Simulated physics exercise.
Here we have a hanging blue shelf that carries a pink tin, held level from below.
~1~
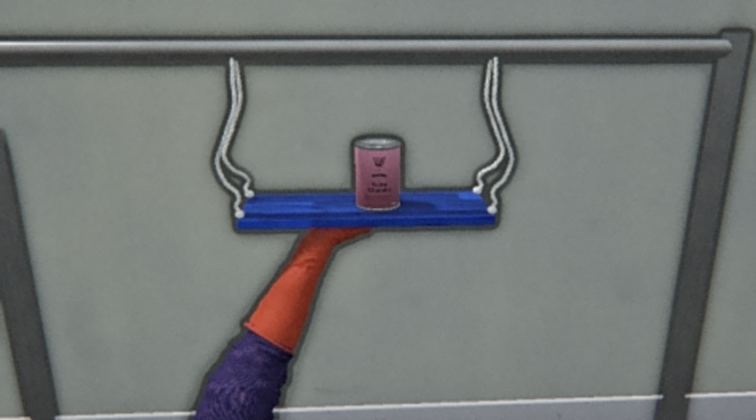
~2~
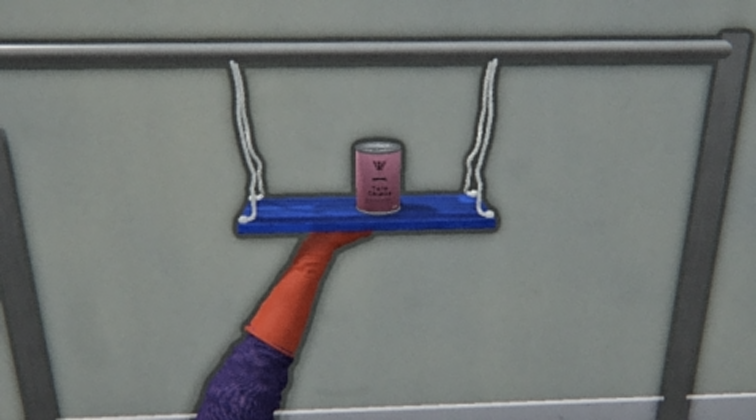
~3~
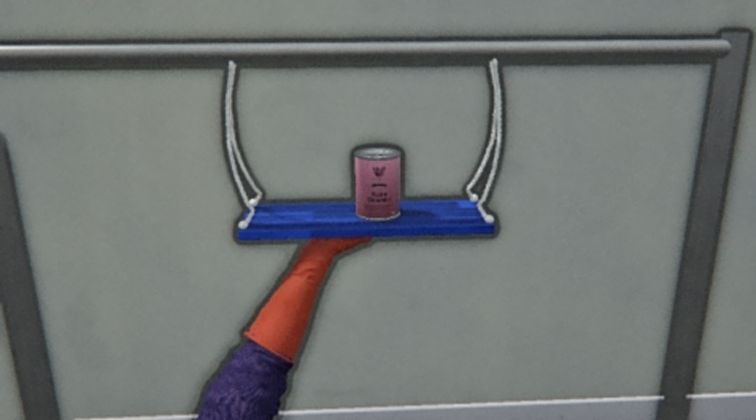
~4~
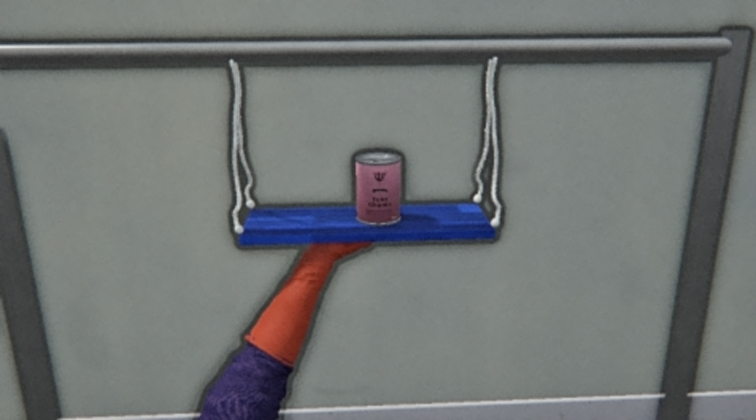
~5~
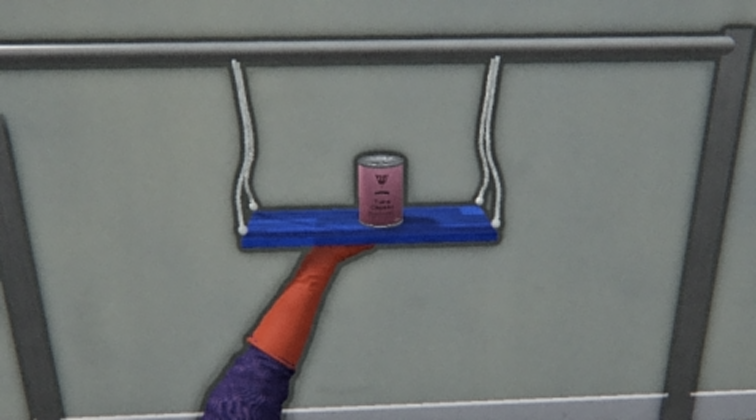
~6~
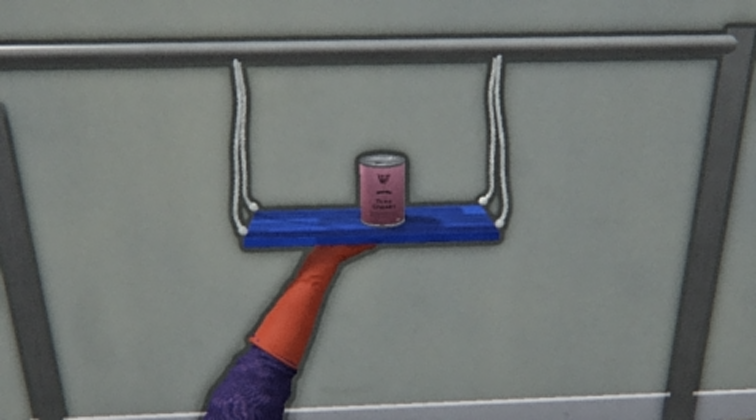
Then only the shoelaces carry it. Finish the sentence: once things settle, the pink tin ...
... remains in place.
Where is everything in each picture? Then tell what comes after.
In the first picture, pink tin (378, 175); blue shelf (368, 223).
In the second picture, pink tin (378, 178).
In the third picture, pink tin (378, 184).
In the fourth picture, pink tin (378, 188); blue shelf (369, 237).
In the fifth picture, pink tin (381, 191).
In the sixth picture, pink tin (383, 191); blue shelf (373, 240); left shoelaces almost straight; right shoelaces almost straight.
Then, 0.22 s after the last picture, board level; tin on the board near (383, 193).
At rest, board level; tin on the board near (383, 194). The pink tin keeps its place.
